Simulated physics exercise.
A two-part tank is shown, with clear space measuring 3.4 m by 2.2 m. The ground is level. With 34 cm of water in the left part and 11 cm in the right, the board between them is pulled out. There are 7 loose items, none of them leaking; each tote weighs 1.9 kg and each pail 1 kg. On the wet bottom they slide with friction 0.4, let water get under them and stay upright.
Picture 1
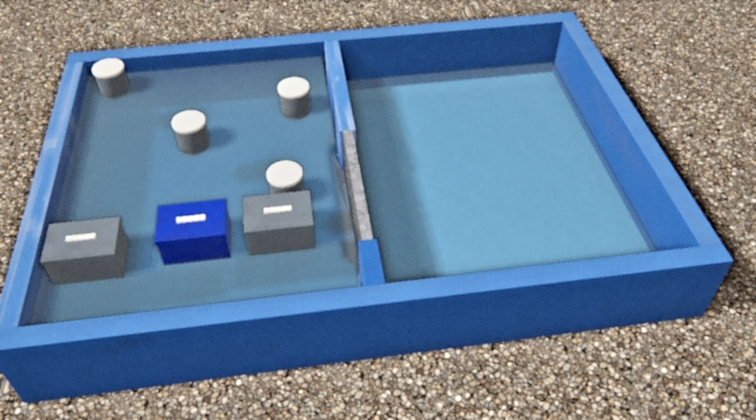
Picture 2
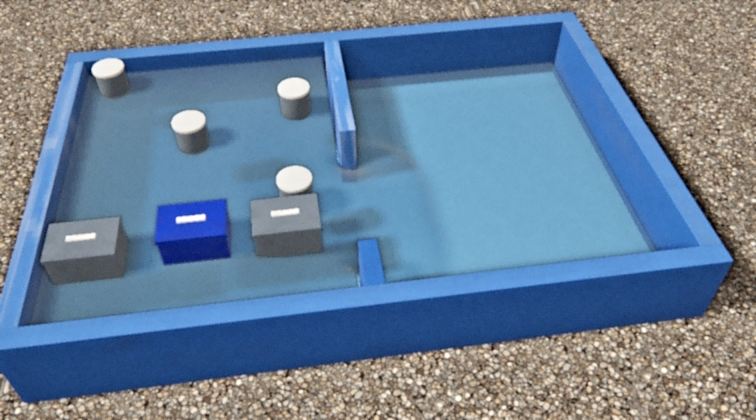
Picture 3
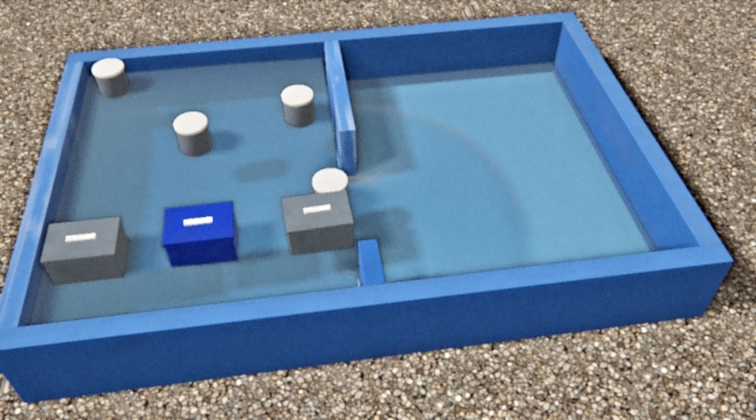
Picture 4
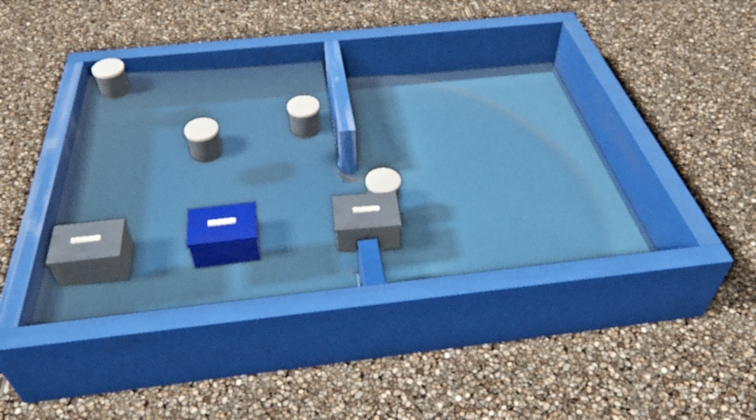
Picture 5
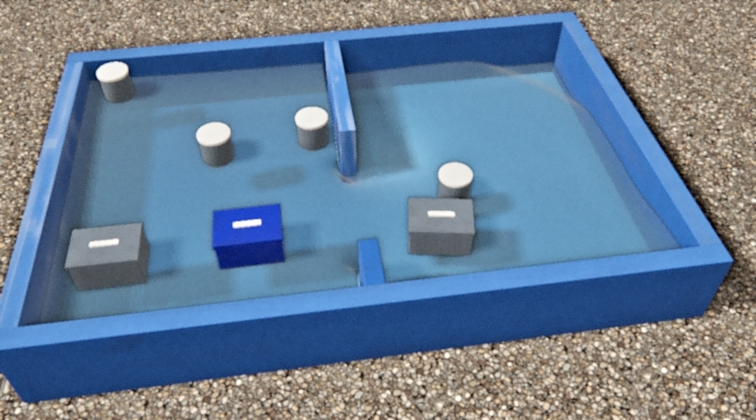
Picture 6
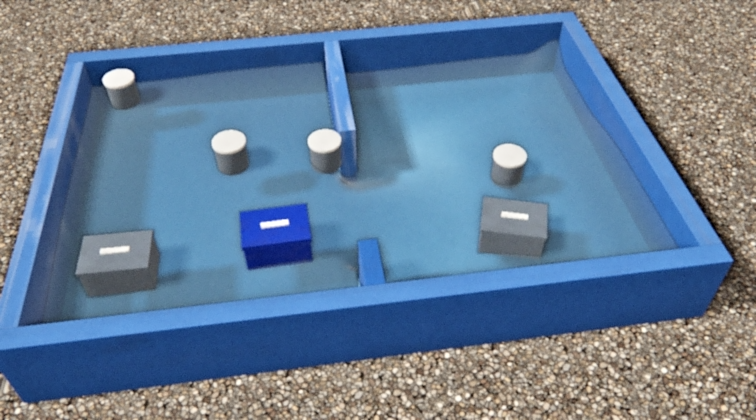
In this clip, a gray divider panel between two parts of a blue water tank is removed, and floating boxes and white-topped cylinders drift rightward, with one gray box and one cylinder passing through the gap into the right part.
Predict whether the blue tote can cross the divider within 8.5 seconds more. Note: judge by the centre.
Across.
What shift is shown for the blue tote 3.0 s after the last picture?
By then it has shifted roughly 200 cm.
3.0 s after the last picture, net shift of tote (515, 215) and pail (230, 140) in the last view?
200 cm, 50 cm.
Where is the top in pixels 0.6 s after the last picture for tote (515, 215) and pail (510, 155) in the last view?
(576, 203) and (525, 98), roughly.
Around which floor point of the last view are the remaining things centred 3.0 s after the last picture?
Near (374, 228).
Then, 0.6 s after the last picture the blue tote is near (335, 219), 0.7 m from its start, afloat; 3 of 7 are over the mark; 7 afloat.
Then, 3.0 s after the last picture the blue tote is near (580, 227), 2.0 m from its start, afloat; 4 of 7 are over the mark; 7 afloat.
Then, 5.5 s after the last picture the blue tote is near (481, 180), 1.6 m from its start, afloat; 4 of 7 are over the mark; 7 afloat.
Then, 8.5 s after the last picture the blue tote is near (512, 163), 1.9 m from its start, afloat; 5 of 7 are over the mark; 7 afloat.
